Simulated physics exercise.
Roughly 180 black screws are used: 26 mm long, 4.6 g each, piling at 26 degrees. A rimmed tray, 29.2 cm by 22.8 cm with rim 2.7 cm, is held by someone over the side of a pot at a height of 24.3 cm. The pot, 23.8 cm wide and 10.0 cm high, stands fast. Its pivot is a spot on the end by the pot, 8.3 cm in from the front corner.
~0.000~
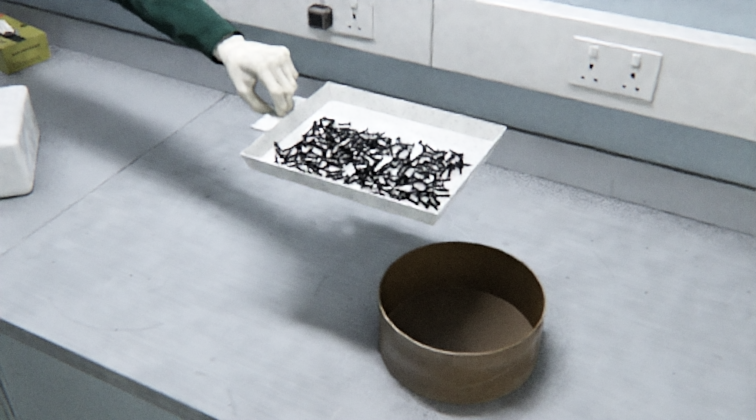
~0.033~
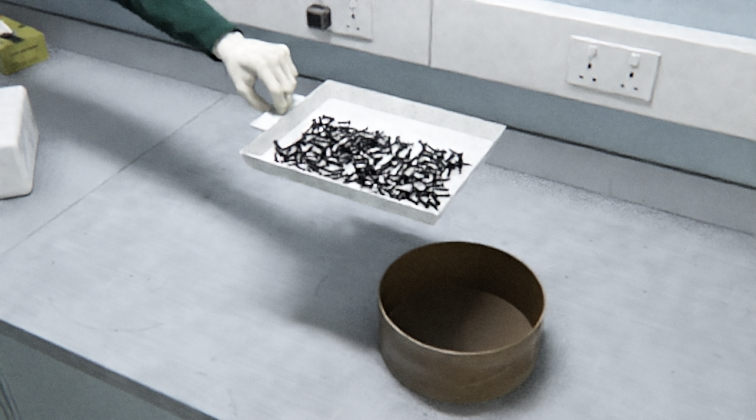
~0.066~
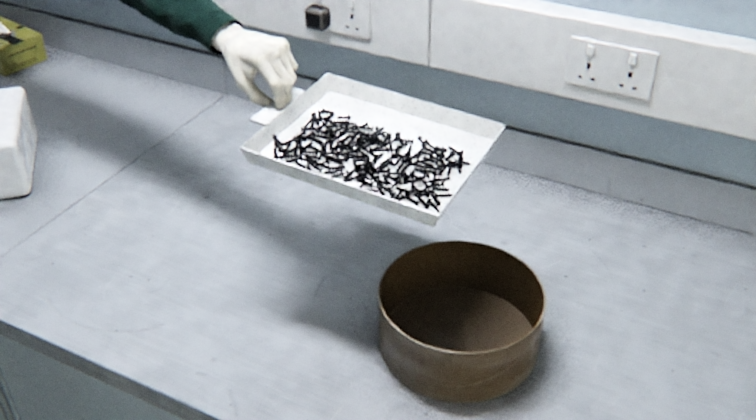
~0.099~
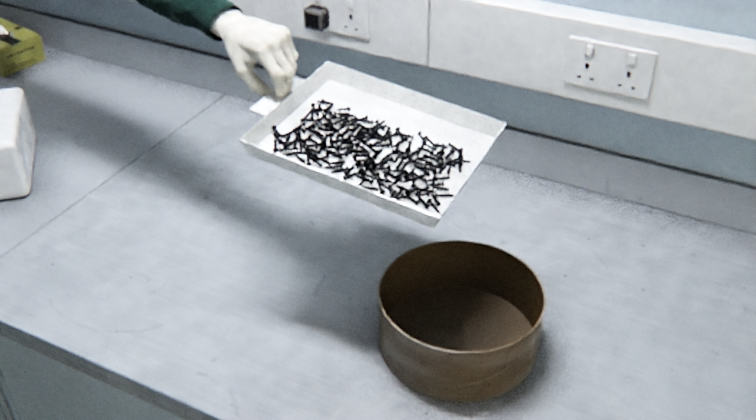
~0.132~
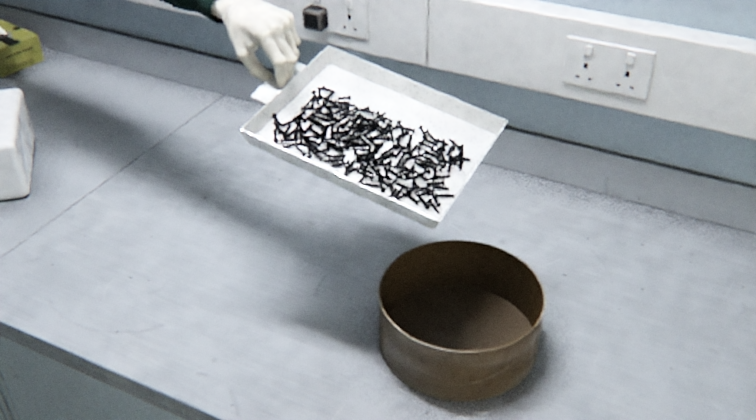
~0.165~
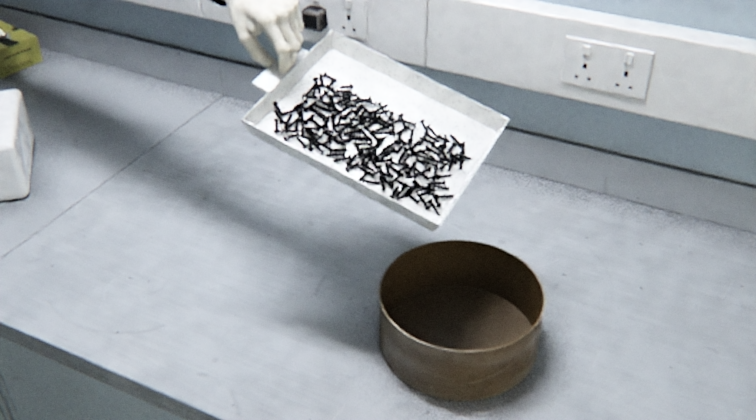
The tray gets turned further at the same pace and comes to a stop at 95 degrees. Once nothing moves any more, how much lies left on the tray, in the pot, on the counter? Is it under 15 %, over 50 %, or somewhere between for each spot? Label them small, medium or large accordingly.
Tray - small, pot - large, counter - small.
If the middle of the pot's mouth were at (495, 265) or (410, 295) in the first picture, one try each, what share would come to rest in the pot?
The shares would be near 20 and 75 per cent respectively.
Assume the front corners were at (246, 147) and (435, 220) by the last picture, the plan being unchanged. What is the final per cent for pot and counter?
Pot 90; counter 10.
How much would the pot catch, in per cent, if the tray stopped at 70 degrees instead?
Near 80 %, then.
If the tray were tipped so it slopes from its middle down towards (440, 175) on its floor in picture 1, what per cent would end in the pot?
That comes to around 65 per cent.
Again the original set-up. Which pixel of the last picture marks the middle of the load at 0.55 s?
Around (440, 219).
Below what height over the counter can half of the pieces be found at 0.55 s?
Height: Around 24 cm.
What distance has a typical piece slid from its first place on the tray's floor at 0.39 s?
It has moved some 4 cm from its start.
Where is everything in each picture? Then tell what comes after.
In the first frame, tray tilt 0 degrees, front corners at (248, 152) and (434, 209); middle of the pieces at (371, 157); pot at (462, 293).
In the second frame, tray tilt 1 degrees, front corners at (248, 151) and (434, 209); middle of the pieces at (371, 156).
In the third frame, tray tilt 3 degrees, front corners at (247, 146) and (435, 210), lowest corner right front; middle of the pieces at (371, 153).
In the fourth frame, tray tilt 7 degrees, front corners at (247, 138) and (436, 212), lowest corner right front; middle of the pieces at (371, 148).
In the fifth frame, tray tilt 12 degrees, front corners at (248, 128) and (437, 215), lowest corner right front; middle of the pieces at (372, 142).
In the sixth frame, tray tilt 18 degrees, front corners at (250, 118) and (438, 218), lowest corner right front; middle of the pieces at (373, 135); pot at (462, 291). Its pace works out near 170 degrees a second.
Then, at 0.39 s, tilt 57 degrees; the tray holds 100 %, the pot 0 %.
After 0.55 s, tilt 84 degrees; the tray holds 90 %, the pot 0 %.
After 0.82 s, tilt 95 degrees; the tray holds 0 %, the pot 95 %.
At rest (2.0 s), tray 0 %, pot 100 %, counter 0 %.
